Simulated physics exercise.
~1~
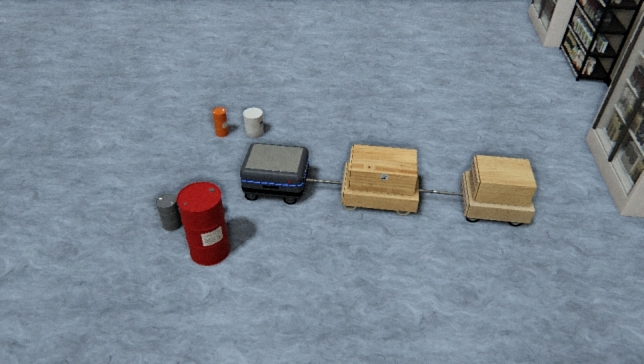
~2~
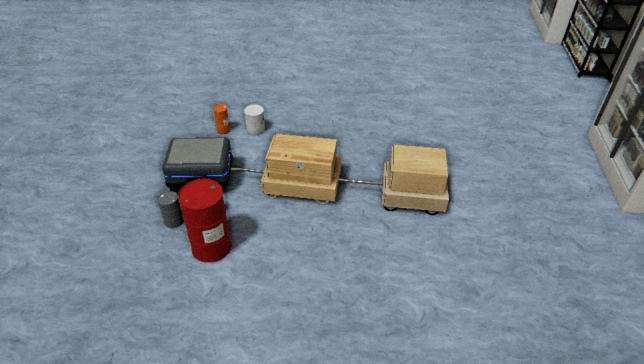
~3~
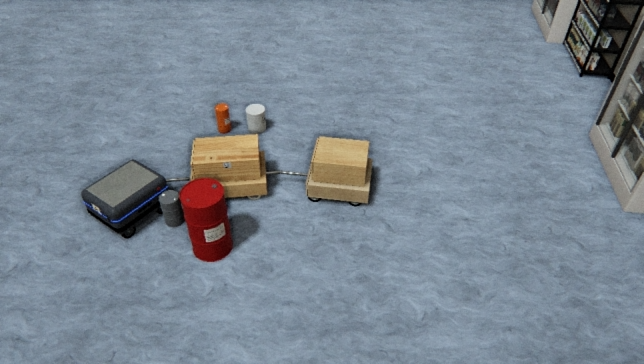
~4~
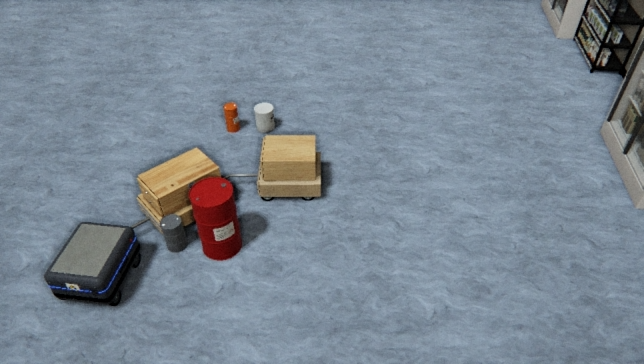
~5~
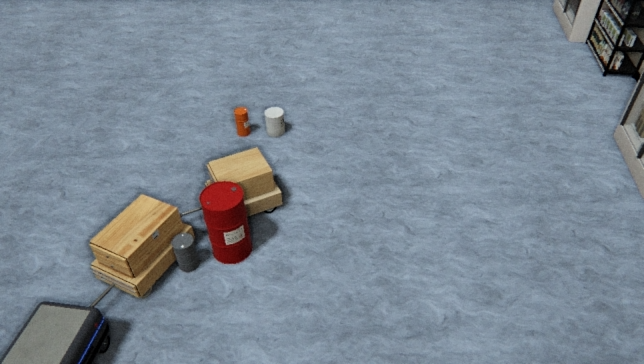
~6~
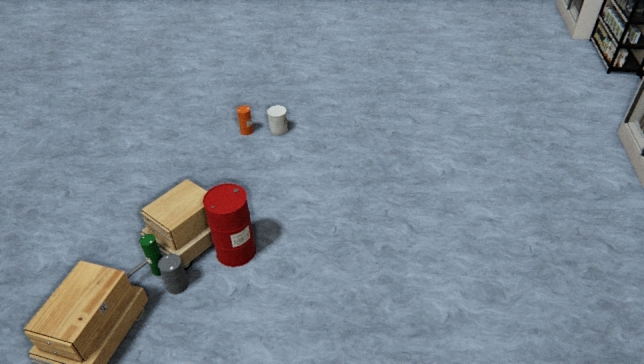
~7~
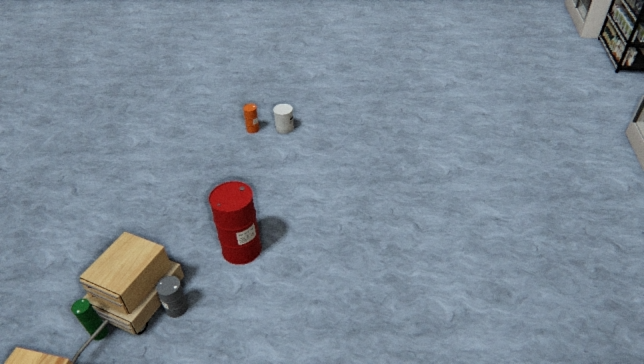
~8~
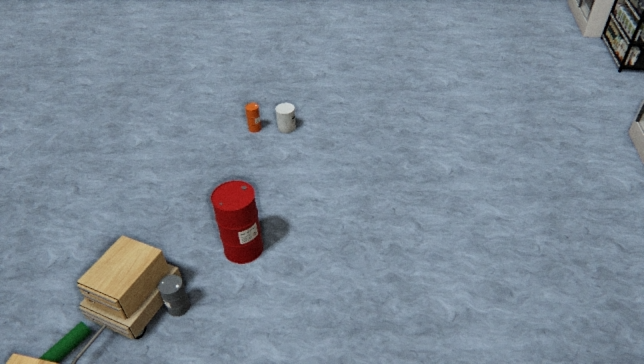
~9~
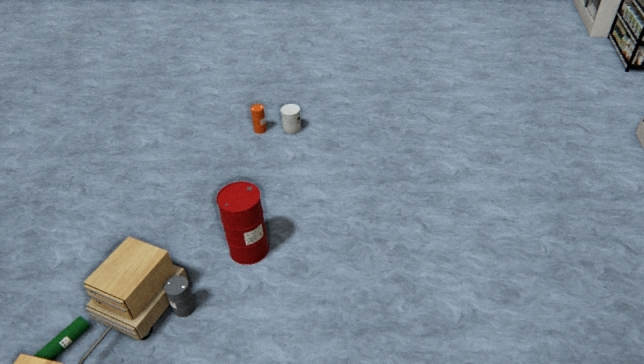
A robot tug pulling two carts loaded with wooden boxes rolls left, then curves toward the lower left and out of view, as the carts shift a grey canister and a green canister, which ends on its side while the red drum, orange canister and white pail stay standing.
